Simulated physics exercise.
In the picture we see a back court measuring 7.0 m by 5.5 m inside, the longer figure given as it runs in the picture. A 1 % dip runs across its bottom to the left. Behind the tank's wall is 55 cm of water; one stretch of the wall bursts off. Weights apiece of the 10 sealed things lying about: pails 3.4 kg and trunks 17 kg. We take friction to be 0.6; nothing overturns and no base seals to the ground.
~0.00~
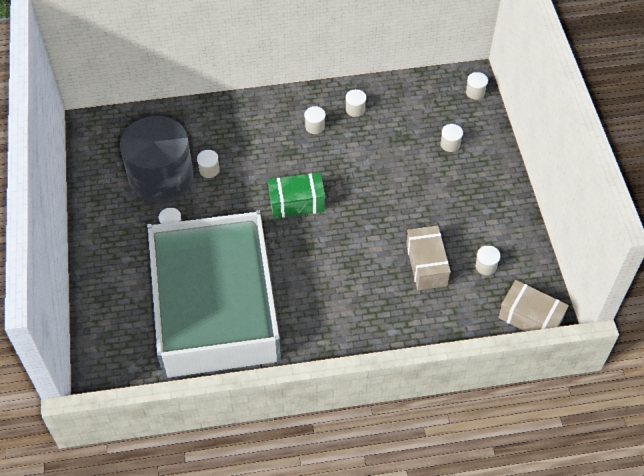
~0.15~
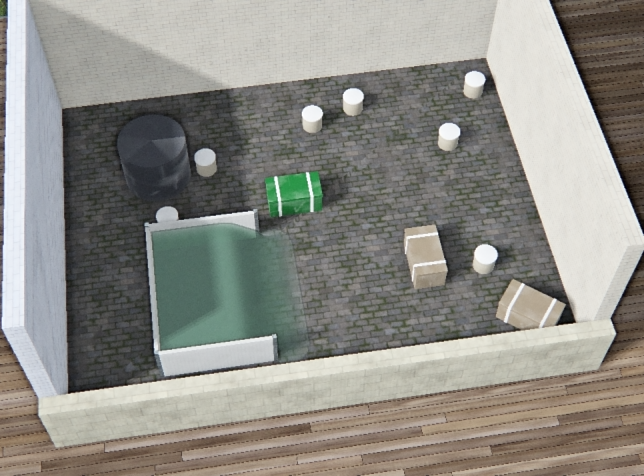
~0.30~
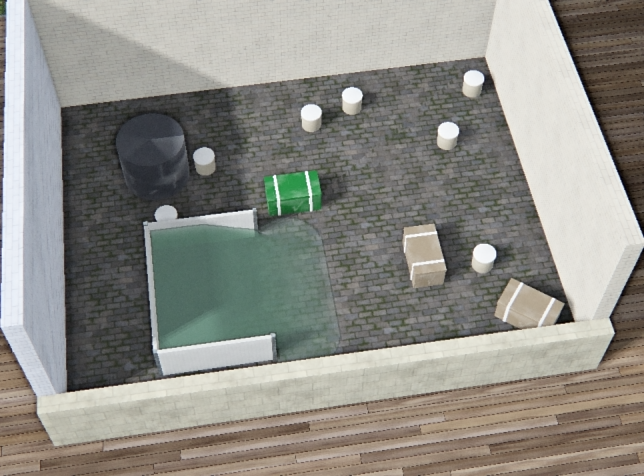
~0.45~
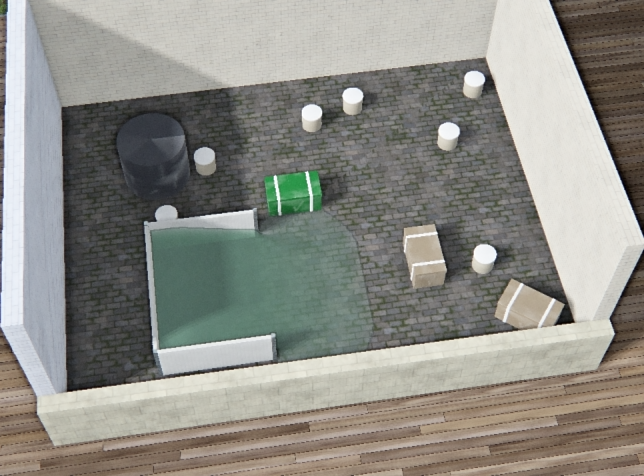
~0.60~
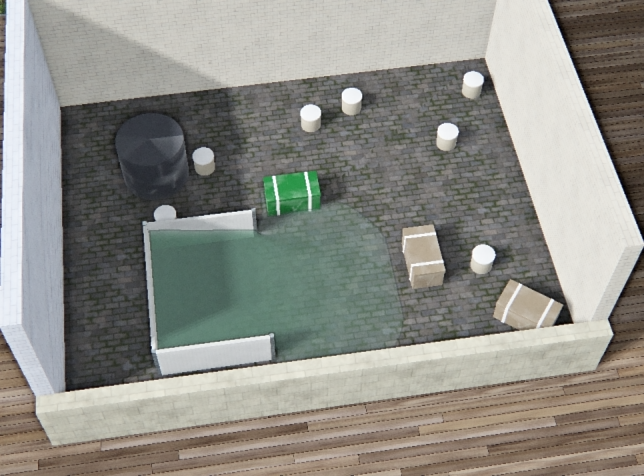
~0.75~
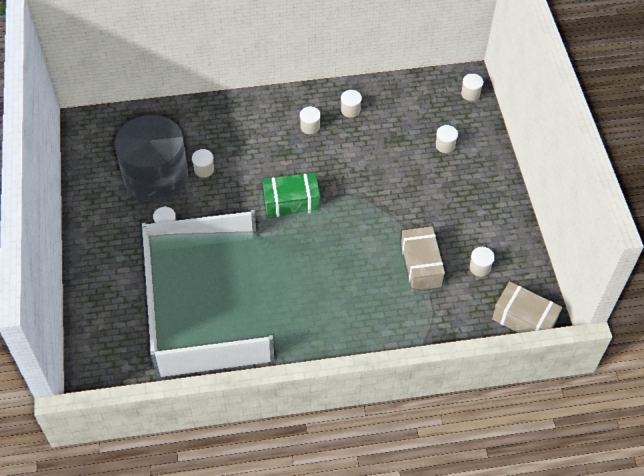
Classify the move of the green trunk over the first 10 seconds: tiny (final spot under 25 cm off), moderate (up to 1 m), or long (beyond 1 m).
Long.
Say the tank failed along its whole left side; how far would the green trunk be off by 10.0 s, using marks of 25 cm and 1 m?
The answer: The green trunk stays more or less still.
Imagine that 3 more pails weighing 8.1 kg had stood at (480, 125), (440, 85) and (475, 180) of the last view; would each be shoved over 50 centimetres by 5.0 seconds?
The first one ends up beyond that, the second beyond that, the third beyond that.
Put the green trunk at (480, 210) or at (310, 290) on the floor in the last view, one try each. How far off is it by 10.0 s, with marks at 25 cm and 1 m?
Try one, it is swept a long way; try two, it is swept a long way.
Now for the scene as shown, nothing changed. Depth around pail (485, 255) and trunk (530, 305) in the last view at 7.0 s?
Depth approx. 9 cm / 9 cm.
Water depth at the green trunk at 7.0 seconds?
3 cm, roughly.
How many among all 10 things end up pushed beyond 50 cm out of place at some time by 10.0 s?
The number is 9.
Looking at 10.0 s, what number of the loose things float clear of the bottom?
By my count, 9.
After 2.0 s the green trunk is near (288, 178), 0.2 m from its start, aground; 3 afloat.
After 4.5 s the green trunk is near (288, 178), 0.2 m from its start, aground; 5 afloat.
After 7.0 s the green trunk is near (267, 163), 0.6 m from its start, aground; 5 afloat.
After 10.0 s the green trunk is near (200, 160), 1.5 m from its start, afloat; 9 afloat.
